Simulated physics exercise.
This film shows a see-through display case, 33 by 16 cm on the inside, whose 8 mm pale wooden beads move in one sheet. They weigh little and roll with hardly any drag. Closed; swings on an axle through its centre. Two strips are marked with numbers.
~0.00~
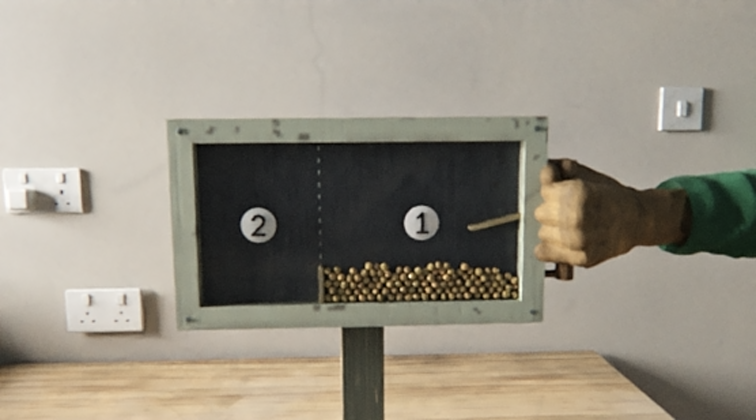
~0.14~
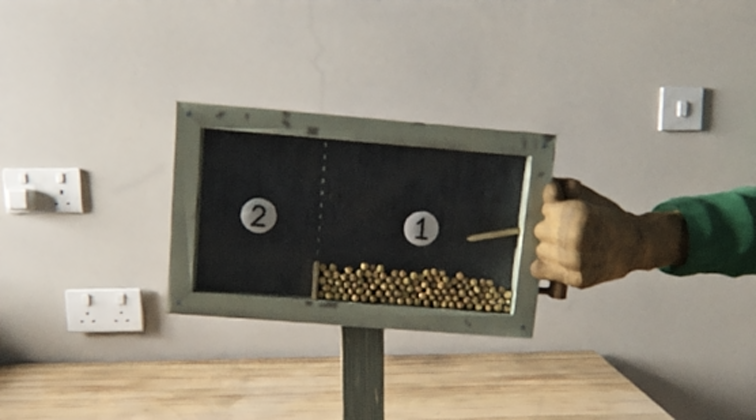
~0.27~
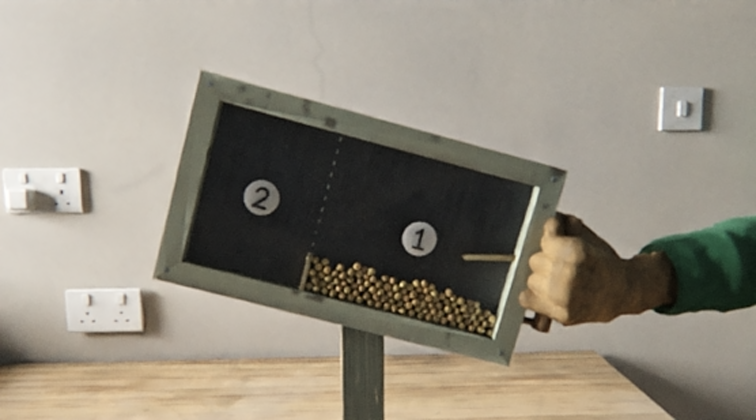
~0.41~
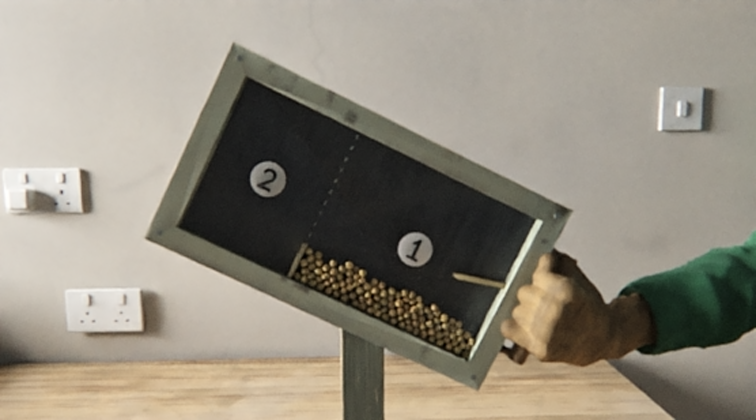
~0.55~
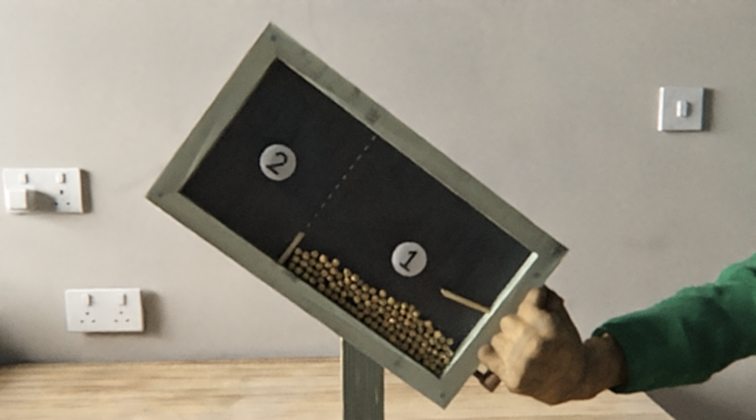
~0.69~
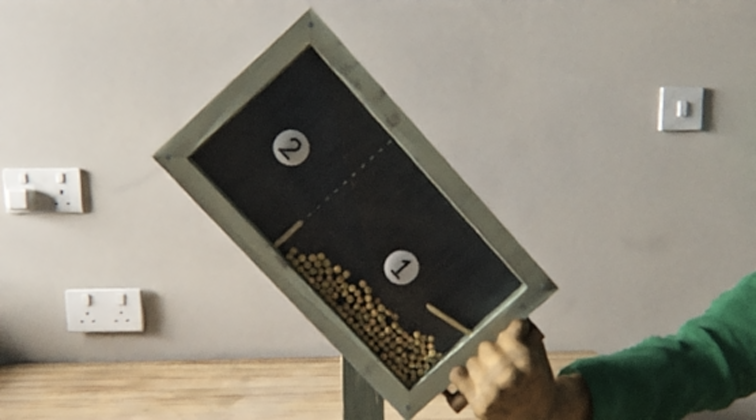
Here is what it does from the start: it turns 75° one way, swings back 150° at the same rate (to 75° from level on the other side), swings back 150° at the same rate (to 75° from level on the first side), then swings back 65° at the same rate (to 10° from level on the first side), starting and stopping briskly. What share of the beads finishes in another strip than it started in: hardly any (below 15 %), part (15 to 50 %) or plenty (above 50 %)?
Reply - part.
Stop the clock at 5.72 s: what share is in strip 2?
About 25 % of the load.
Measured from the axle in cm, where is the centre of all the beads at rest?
Some 7 cm right and 6 cm below.
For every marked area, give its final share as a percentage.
Tally: Strip 1 = 75; strip 2 = 25.
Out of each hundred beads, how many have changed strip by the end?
Roughly 25 in a hundred.
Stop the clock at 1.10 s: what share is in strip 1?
100 percent.
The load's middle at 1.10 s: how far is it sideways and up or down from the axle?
Left by about 2 cm and below by about 12 cm.
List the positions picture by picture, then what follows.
The first frame shows level; about 110 beads; beads' middle (420, 283); highest (369, 266); no. 1 (422, 223), no. 2 (259, 225).
The second frame shows turned 5° clockwise; beads' middle (414, 289); highest (323, 268).
The third frame shows turned 16° clockwise; beads' middle (402, 297); highest (315, 260); wall ends (310, 256), (465, 257).
The fourth frame shows turned 27° clockwise; beads' middle (387, 303); highest (309, 251).
The fifth frame shows turned 37° clockwise; beads' middle (380, 312); highest (298, 251).
The sixth frame shows turned 48° clockwise; beads' middle (371, 321); highest (293, 251); no. 1 (402, 268), no. 2 (291, 148).
After 1.10 s, it stands 75° clockwise; the beads' middle is 2 cm left of and 12 cm below the centre; no. 1, 100 %; 0 % have changed strip.
After 5.72 s, it stands 42° clockwise; the beads' middle is 2 cm right of and 9 cm below the centre; no. 1, 75 %, no. 2, 25 %; 25 % have changed strip.
After 6.20 s, it stands 10° clockwise; the beads' middle is 7 cm right of and 6 cm below the centre; no. 1, 75 %, no. 2, 25 %; 25 % have changed strip.
Settled by 6.7 s, it stands 10° clockwise; no. 1, 75 %, no. 2, 25 %; 25 % have changed strip.
